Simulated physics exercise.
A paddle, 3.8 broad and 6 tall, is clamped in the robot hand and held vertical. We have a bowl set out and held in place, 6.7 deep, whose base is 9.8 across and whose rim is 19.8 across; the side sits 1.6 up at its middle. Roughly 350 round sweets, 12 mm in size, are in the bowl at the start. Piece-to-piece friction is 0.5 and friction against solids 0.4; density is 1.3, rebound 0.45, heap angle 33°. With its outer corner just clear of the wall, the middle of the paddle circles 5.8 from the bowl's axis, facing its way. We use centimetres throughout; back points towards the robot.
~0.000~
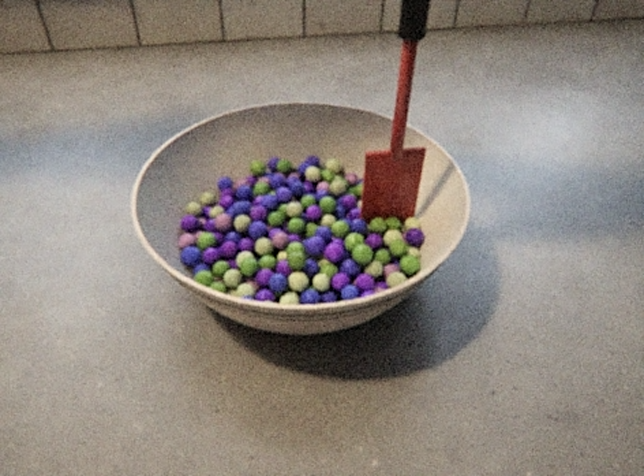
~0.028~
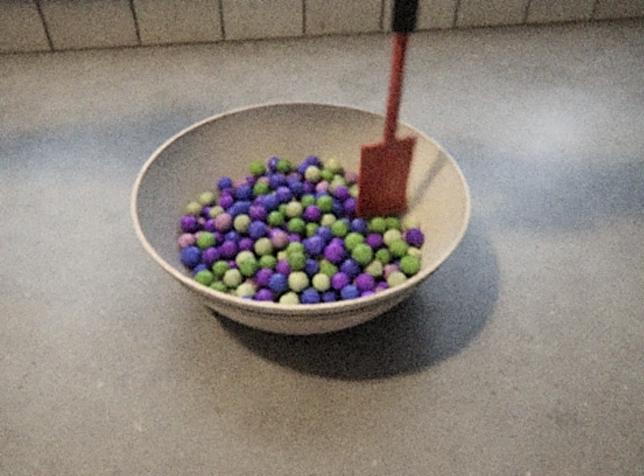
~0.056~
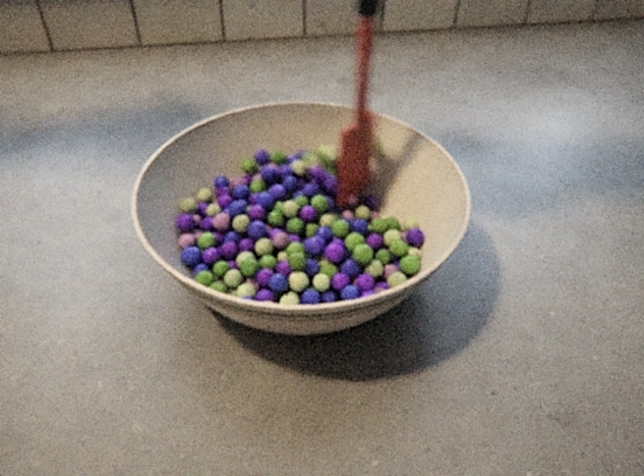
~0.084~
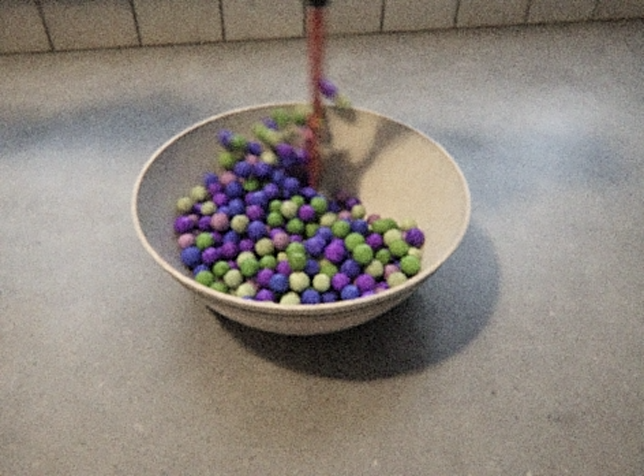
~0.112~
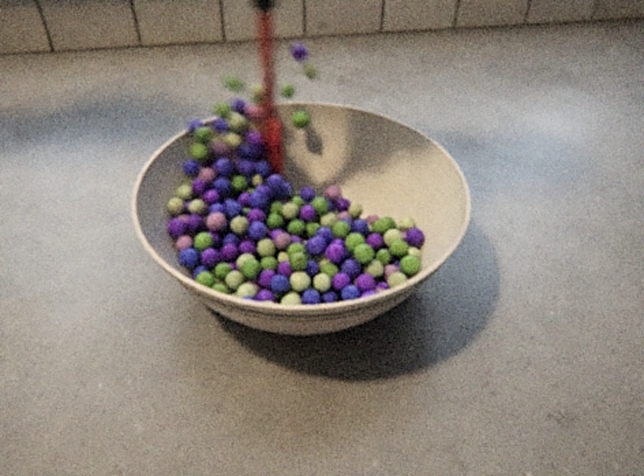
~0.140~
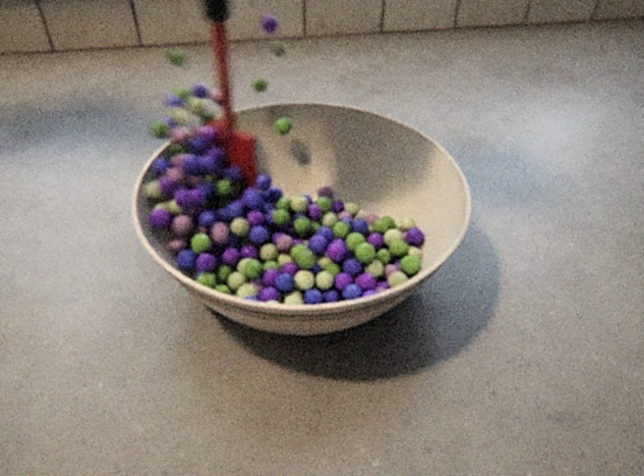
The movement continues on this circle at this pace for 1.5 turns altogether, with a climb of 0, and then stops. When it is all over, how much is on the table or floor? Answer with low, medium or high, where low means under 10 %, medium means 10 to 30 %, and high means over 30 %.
High.
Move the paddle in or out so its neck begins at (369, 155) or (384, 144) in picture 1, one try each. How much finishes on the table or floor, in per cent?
I'd guess some 35 and 45 percent.
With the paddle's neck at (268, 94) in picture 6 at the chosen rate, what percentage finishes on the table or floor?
Around 35 in a hundred.
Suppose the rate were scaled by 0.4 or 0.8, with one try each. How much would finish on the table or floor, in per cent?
It would be some 10 and 40 percent respectively.
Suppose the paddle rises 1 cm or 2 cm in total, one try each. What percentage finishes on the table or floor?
Near 30 in a hundred, then 25 in a hundred.
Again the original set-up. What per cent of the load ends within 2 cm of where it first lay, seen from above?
Roughly 20 percent of the load.
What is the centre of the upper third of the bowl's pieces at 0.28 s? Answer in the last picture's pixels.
The upper third is centred close to (383, 253).
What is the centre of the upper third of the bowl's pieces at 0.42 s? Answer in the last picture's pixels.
Around (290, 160).
After 0.28 s, 287° round, highest piece 14 above the table; 285 in the bowl, 7 on the table or floor, 58 in flight or on the tool.
After 0.42 s, 81° round, highest piece 15 above the table; 228 in the bowl, 63 on the table or floor, 59 in flight or on the tool.
After 0.68 s, 180° round, highest piece 6 above the table; 204 in the bowl, 145 on the table or floor, 1 in flight or on the tool.
After 1.38 s, 180° round, highest piece 4 above the table; 204 in the bowl, 146 on the table or floor.
In the end, 204 in the bowl, 146 on the table or floor. That is 42 % on the table or floor.
